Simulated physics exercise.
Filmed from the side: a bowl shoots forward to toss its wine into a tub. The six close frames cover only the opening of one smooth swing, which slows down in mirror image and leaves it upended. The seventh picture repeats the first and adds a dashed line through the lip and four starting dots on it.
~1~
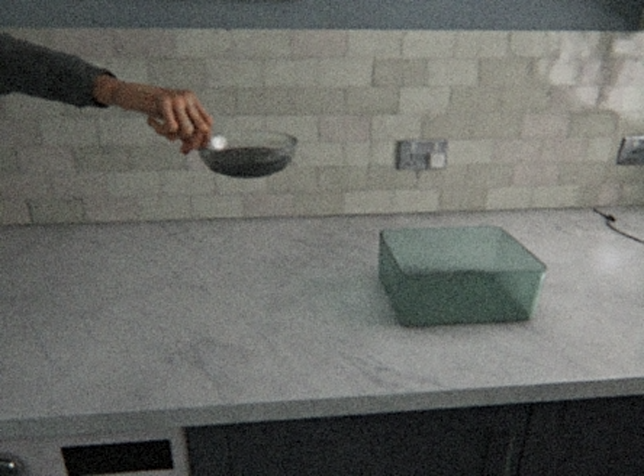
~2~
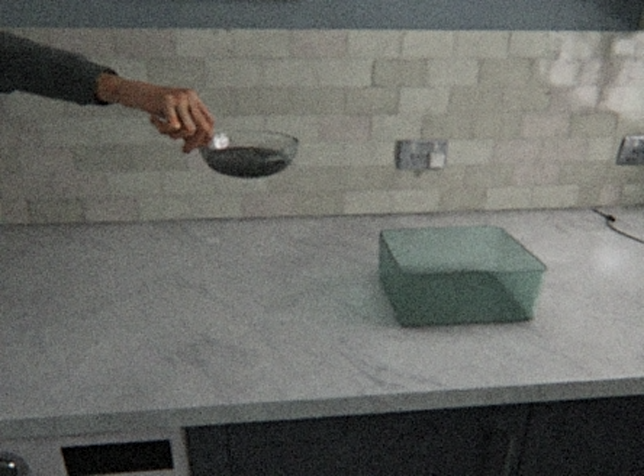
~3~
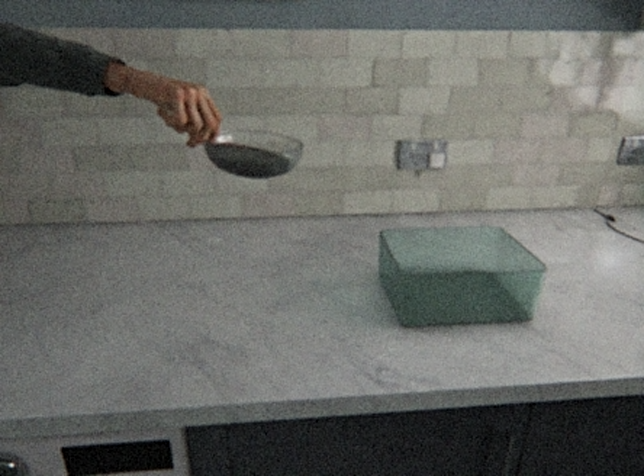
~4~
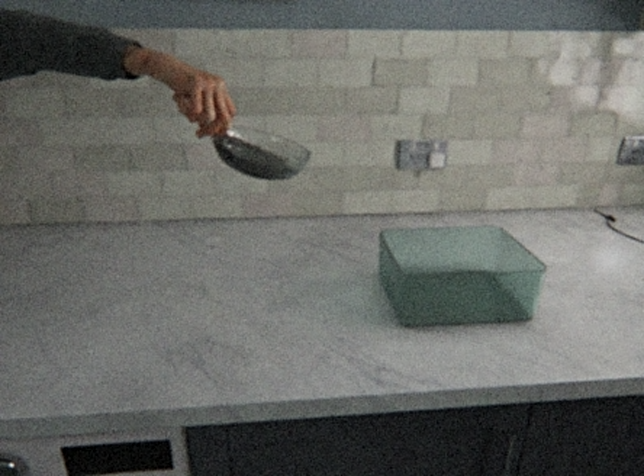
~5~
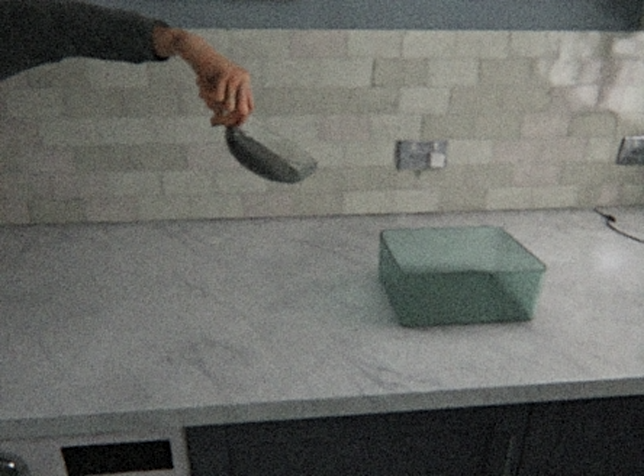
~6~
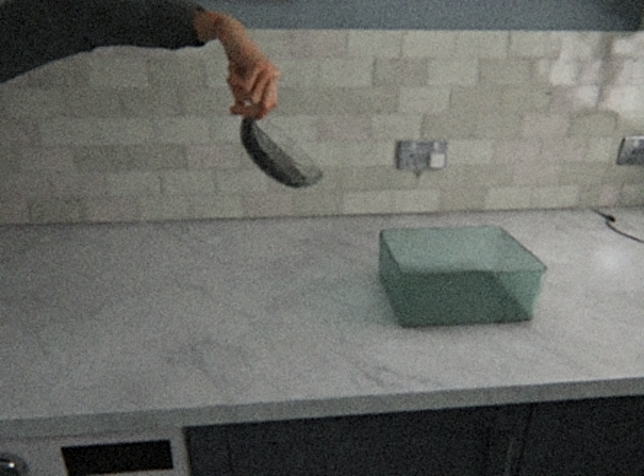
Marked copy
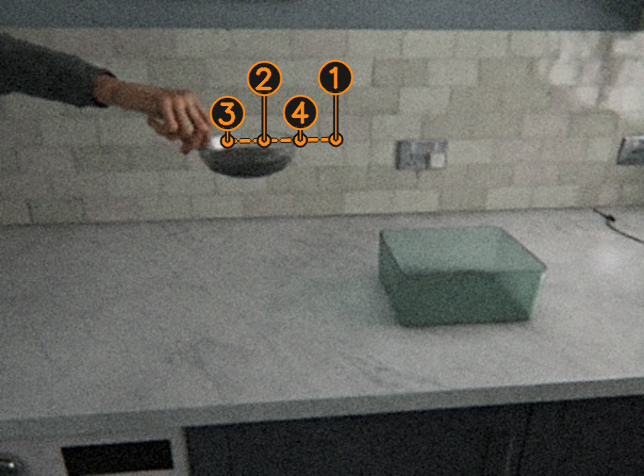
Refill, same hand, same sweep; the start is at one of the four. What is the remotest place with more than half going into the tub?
Use dot 1.
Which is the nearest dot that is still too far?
Dot 4.
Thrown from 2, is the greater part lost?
Yes.
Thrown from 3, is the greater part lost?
Yes, that goes wrong.
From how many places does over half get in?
One of them.
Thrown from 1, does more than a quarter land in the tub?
Yes.
In orange, 1 at (335, 139); 2 at (264, 140); 3 at (227, 141); 4 at (300, 140).
If 1 is chosen, about 72 % lands in the tub, 16 % falls short and 12 % goes beside or beyond.
If 2 is chosen, about 0 % lands in the tub, 99 % falls short.
If 3 is chosen, about 0 % lands in the tub, 100 % falls short.
If 4 is chosen, about 14 % lands in the tub, 84 % falls short.
